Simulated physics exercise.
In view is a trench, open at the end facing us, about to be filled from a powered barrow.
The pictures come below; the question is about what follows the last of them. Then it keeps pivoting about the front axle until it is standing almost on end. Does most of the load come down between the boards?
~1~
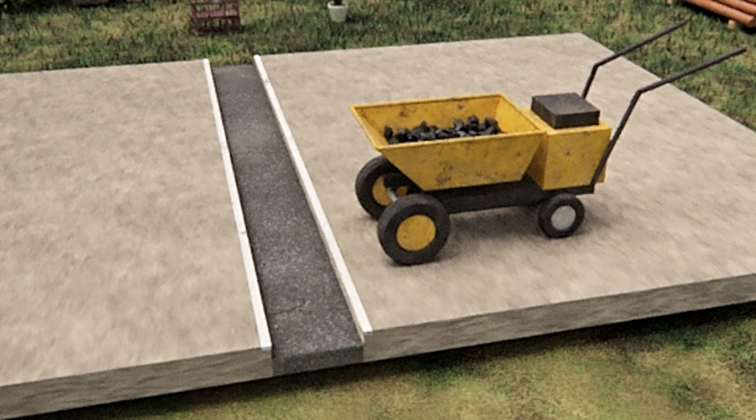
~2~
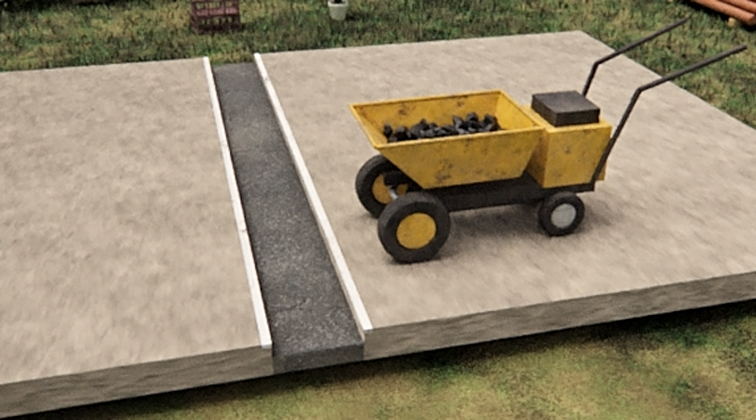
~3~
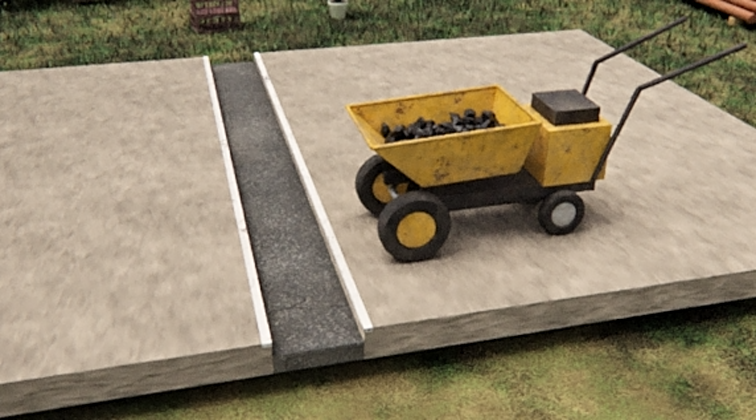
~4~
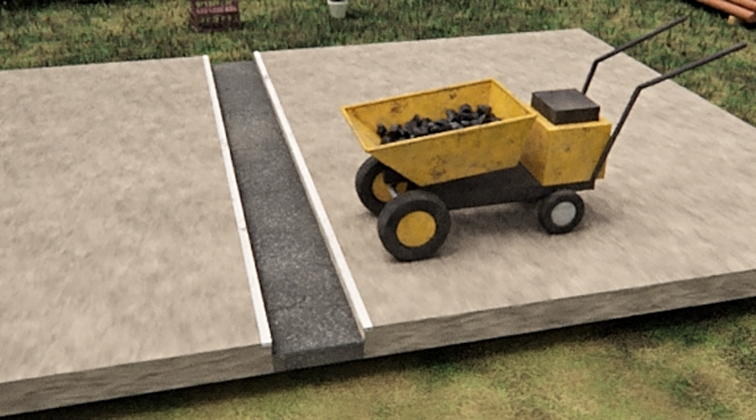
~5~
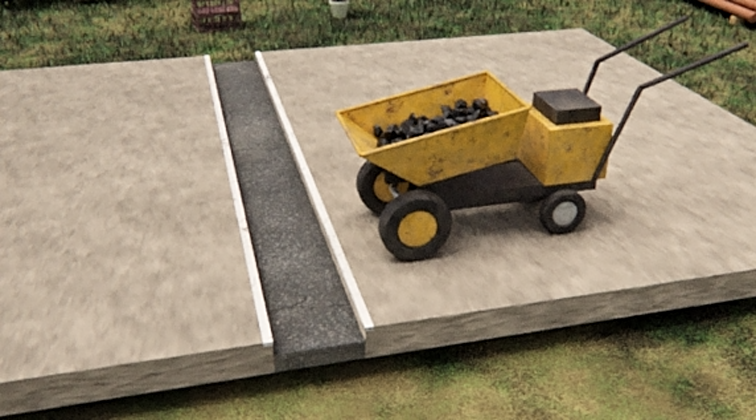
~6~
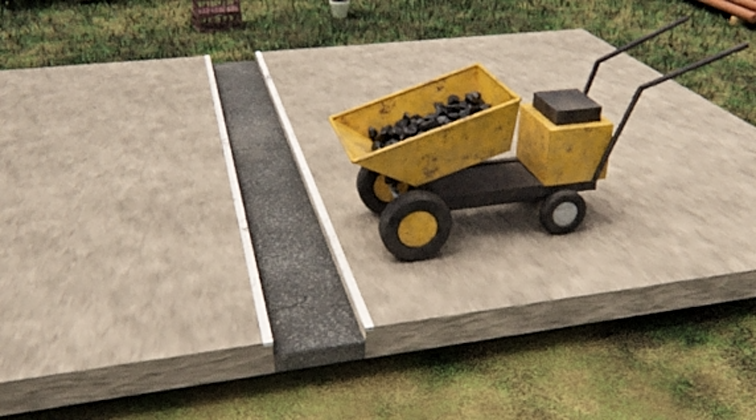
Ends mostly inside.
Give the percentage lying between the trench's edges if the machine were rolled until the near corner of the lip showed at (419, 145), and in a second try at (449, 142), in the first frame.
80 per cent, then 40 per cent.
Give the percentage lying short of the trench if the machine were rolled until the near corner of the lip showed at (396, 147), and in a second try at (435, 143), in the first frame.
In order: 0 % and 10 %.
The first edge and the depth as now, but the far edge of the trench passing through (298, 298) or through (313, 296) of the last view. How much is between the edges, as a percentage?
First try: About 30 %; second try: About 10 %.
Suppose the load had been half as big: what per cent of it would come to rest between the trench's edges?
I'd put it at about 90 per cent.
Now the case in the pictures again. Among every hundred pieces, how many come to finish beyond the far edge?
Estimate: Some 10 percent.
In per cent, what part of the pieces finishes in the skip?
I'd put it at about 20 per cent.
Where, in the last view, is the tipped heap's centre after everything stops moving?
Once nothing moves, the middle sits near (278, 252).
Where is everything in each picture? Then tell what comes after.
In the first picture, lip of the skip near (377, 149), level; top of the load near (462, 138), lumps of coal; first edge of the trench near (353, 294); far edge near (258, 307), the trench nearly as wide as the skip, and shallow for its width.
In the second picture, lip of the skip near (376, 147), level; top of the load near (465, 140).
In the third picture, lip of the skip near (373, 148), tipped barely; top of the load near (458, 132).
In the fourth picture, lip of the skip near (367, 151), tipped a little; top of the load near (468, 126).
In the fifth picture, lip of the skip near (361, 155), tipped a little; top of the load near (463, 122).
In the sixth picture, lip of the skip near (353, 162), tipped clearly; top of the load near (469, 114); first edge of the trench near (355, 290); far edge near (260, 303).
Shortly afterwards, skip tipped steeply; the whole lot in the skip.
Next, skip tipped right over; near half in the skip; near half in or heaped over the trench.
Some moments later, skip tipped right over; near a quarter in the skip; near two thirds in or heaped over the trench; a little beyond it.
In the end, skip tipped right over; near a quarter in the skip; near two thirds in or heaped over the trench; a little beyond it.
